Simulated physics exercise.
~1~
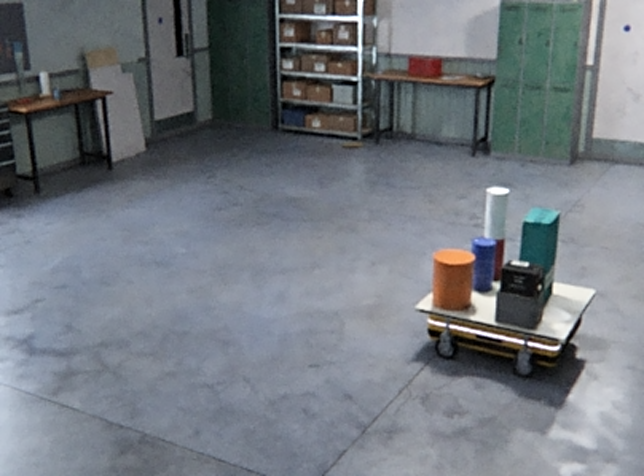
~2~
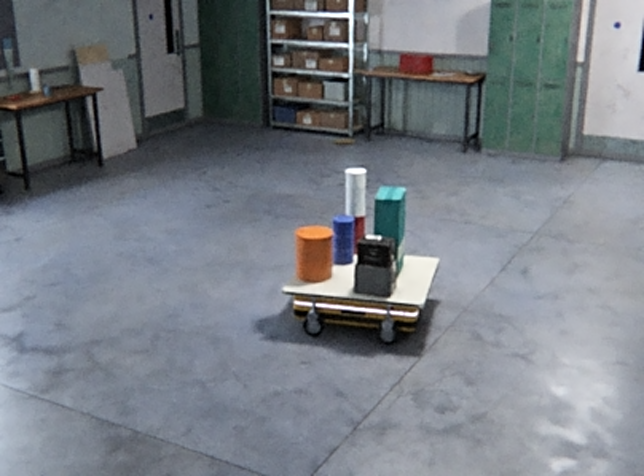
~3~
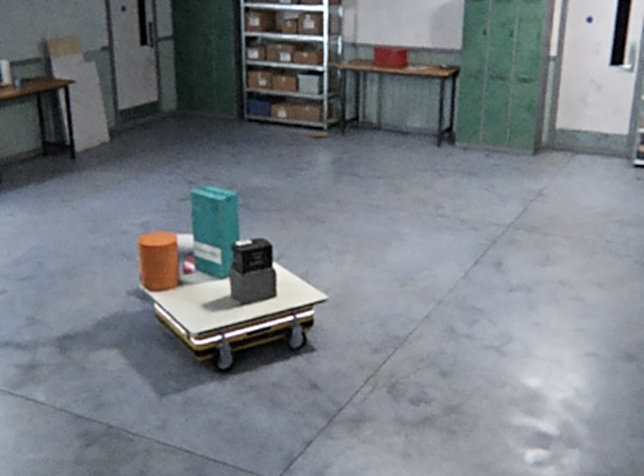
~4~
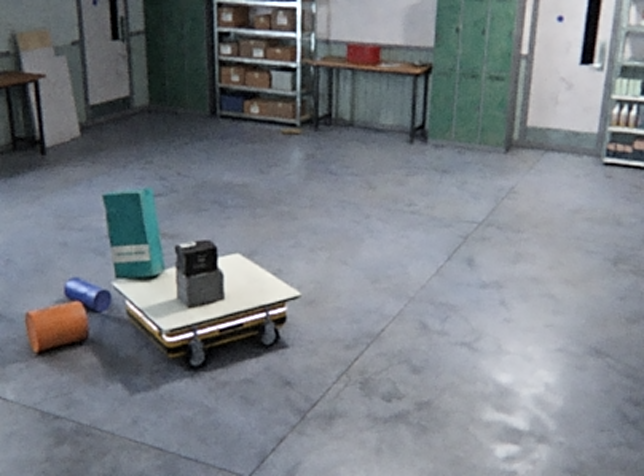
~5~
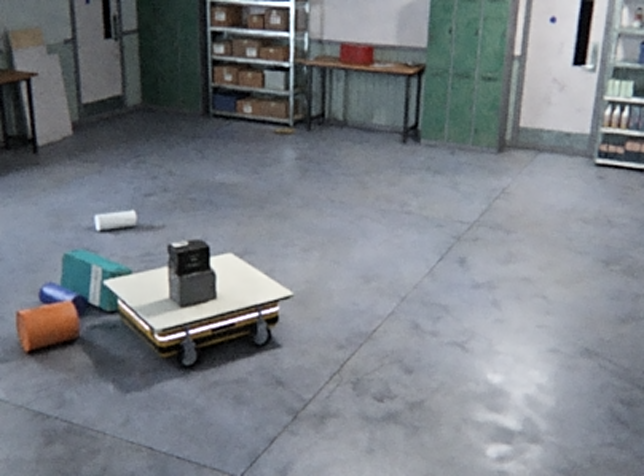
The footage shows a wheeled cart carrying several boxes and canisters leftward across a workshop floor, turning as it goes, while its load topples. The orange pail, blue canister, turquoise box and white canister end up lying on the floor, while the grey box and black parcel remain stacked on the deck.
